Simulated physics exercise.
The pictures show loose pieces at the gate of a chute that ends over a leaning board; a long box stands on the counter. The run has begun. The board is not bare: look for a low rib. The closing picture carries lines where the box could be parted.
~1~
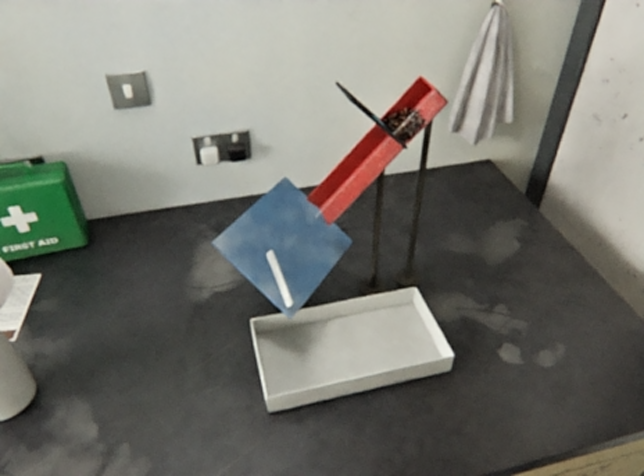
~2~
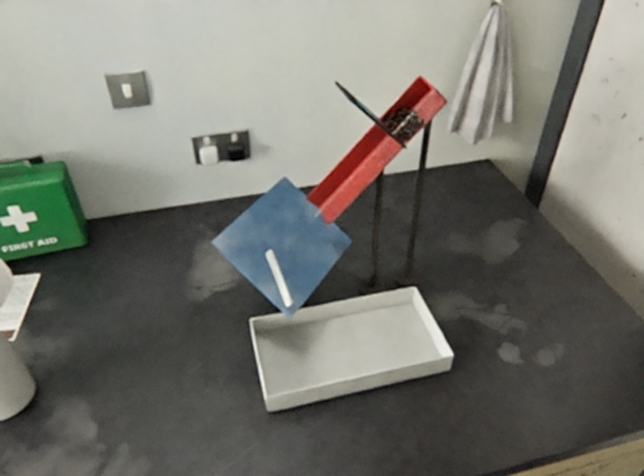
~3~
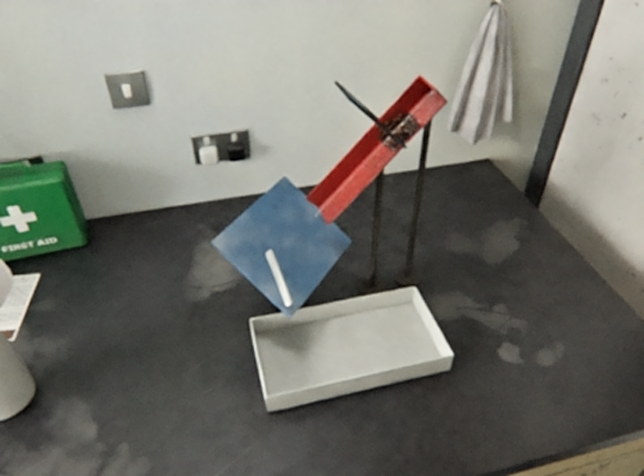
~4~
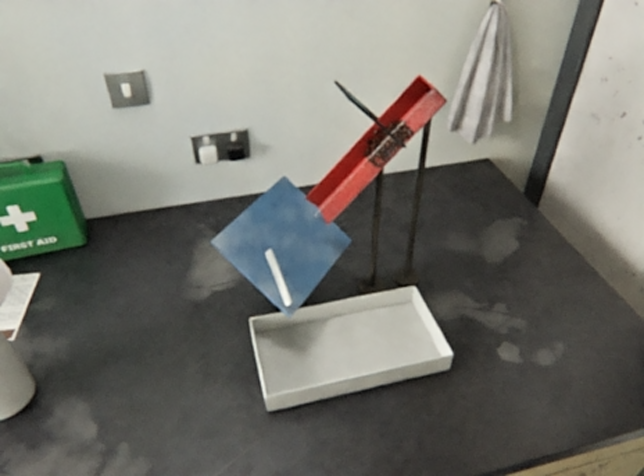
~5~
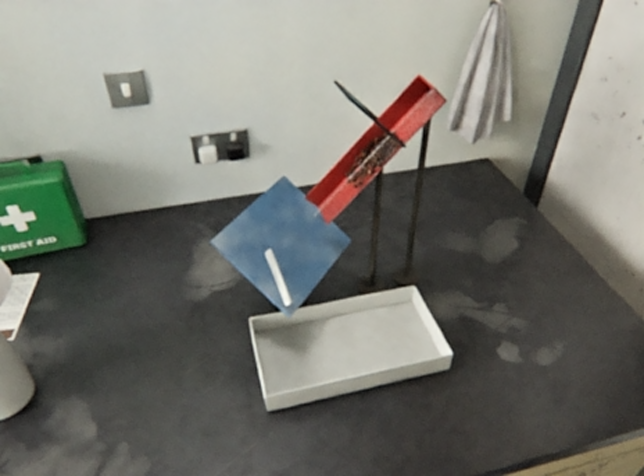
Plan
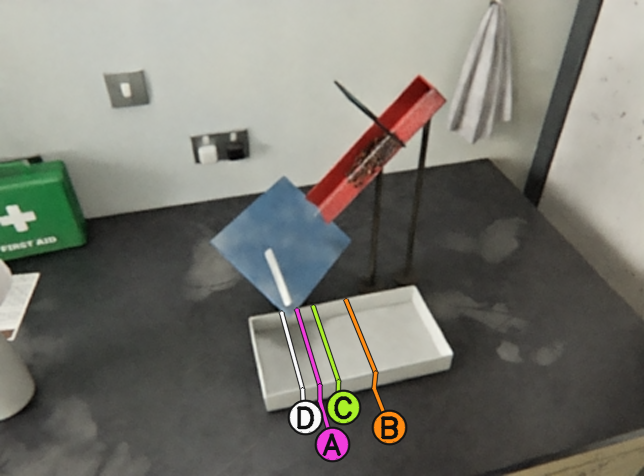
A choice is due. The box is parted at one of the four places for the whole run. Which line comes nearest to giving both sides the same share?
Line C does it best.
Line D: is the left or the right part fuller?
More lands on the right.
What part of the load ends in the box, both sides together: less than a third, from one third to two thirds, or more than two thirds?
More than two thirds.
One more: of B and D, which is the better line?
B.
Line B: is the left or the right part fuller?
The left side.
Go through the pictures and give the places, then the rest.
The first frame shows load behind the gate at (402, 124), chocolate balls; lip of the chute at (324, 217), sloping fairly steeply.
The second frame shows middle of the board at (288, 242), tilted fairly steeply; middle of its low edge at (324, 277); of its high edge at (251, 206).
The third frame shows front corners of the box at (267, 397) and (453, 355), empty; front of the load at (380, 138).
The fourth frame shows middle of the load at (388, 143); its front at (370, 159), about a third of the way to the lip; rib from (270, 249) to (292, 303).
The fifth frame shows middle of the load at (372, 157); its front at (349, 181), about two thirds of the way to the lip.
On the marked copy, line A crosses the front rim at (319, 384); line B crosses the front rim at (375, 371); line C crosses the front rim at (338, 380); line D crosses the front rim at (302, 388).
With A, of what is caught, a small part on the left of the divider, nearly all on the right.
With B, of what is caught, most on the left of the divider, a small part on the right.
With C, of what is caught, about half on the left of the divider, about half on the right.
With D, of what is caught, a stray few on the left of the divider, nearly all on the right.
